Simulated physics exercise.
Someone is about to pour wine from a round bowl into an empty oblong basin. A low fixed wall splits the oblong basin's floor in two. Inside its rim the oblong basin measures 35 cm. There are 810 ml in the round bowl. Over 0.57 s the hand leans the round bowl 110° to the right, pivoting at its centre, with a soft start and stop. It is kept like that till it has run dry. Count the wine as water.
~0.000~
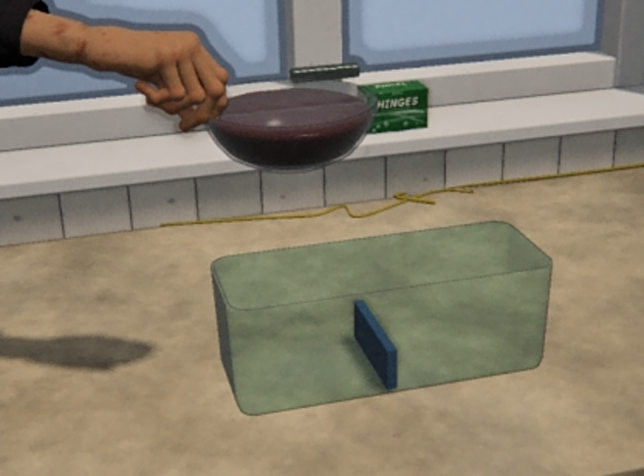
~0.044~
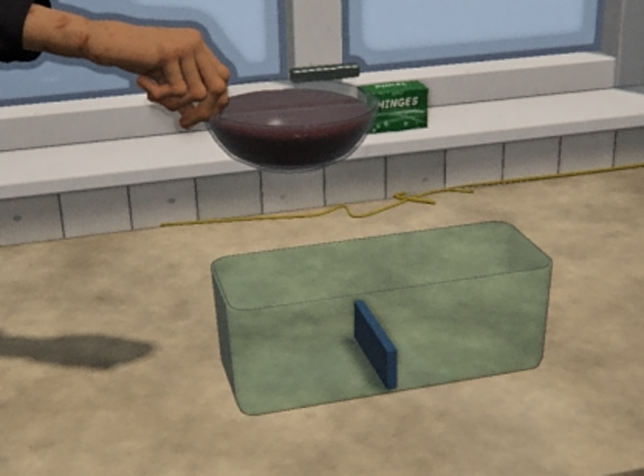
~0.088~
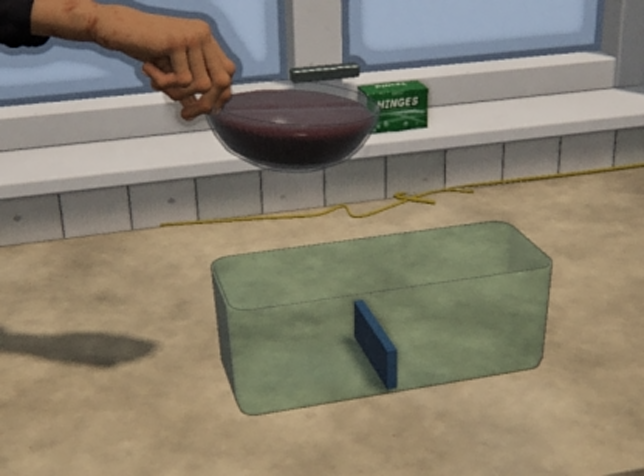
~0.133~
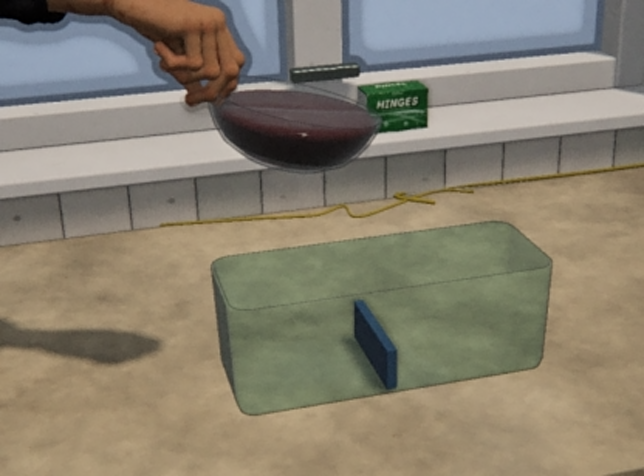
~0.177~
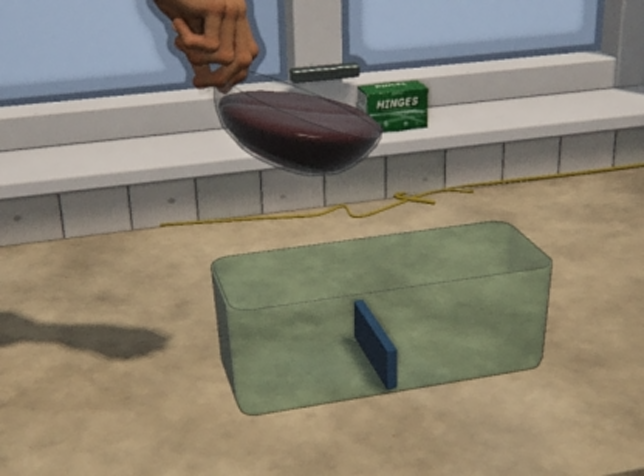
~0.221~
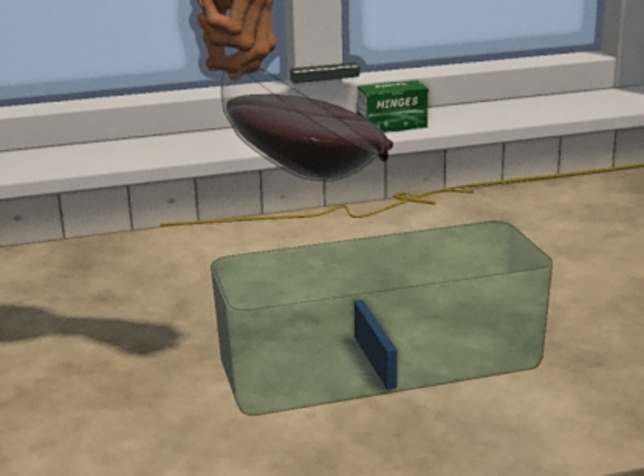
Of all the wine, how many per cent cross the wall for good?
The far part has some 71 per cent.
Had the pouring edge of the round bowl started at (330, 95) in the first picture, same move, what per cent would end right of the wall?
In that case some 55 per cent.
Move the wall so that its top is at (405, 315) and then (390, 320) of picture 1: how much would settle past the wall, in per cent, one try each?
In turn about 55 and 65 per cent.
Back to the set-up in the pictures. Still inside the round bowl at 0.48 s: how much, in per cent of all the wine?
Near 1 in a hundred.
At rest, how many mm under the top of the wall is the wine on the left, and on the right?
Some 40 mm on the left and 22 mm on the right.
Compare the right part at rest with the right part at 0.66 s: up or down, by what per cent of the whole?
It goes up by about 2.
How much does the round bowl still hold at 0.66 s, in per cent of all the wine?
Near 0 in a hundred.
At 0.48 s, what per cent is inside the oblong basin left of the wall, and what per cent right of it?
Some 0 per cent left and 62 right.
Then, 0.48 s in, the tilt is 103° and 1 per cent is still to pour, 0 is left of the wall and 62 right of it.
Then, 0.66 s in, the tilt is 110° and 0 per cent is still to pour, 13 is left of the wall and 69 right of it.
Then, 0.86 s in, the tilt is 110° and 0 per cent is still to pour, 17 is left of the wall and 74 right of it.
Then, 1.07 s in, the tilt is 110° and 0 per cent is still to pour, 18 is left of the wall and 73 right of it.
Finally, 20 per cent lies left of the wall, 71 right of it and 9 outside.
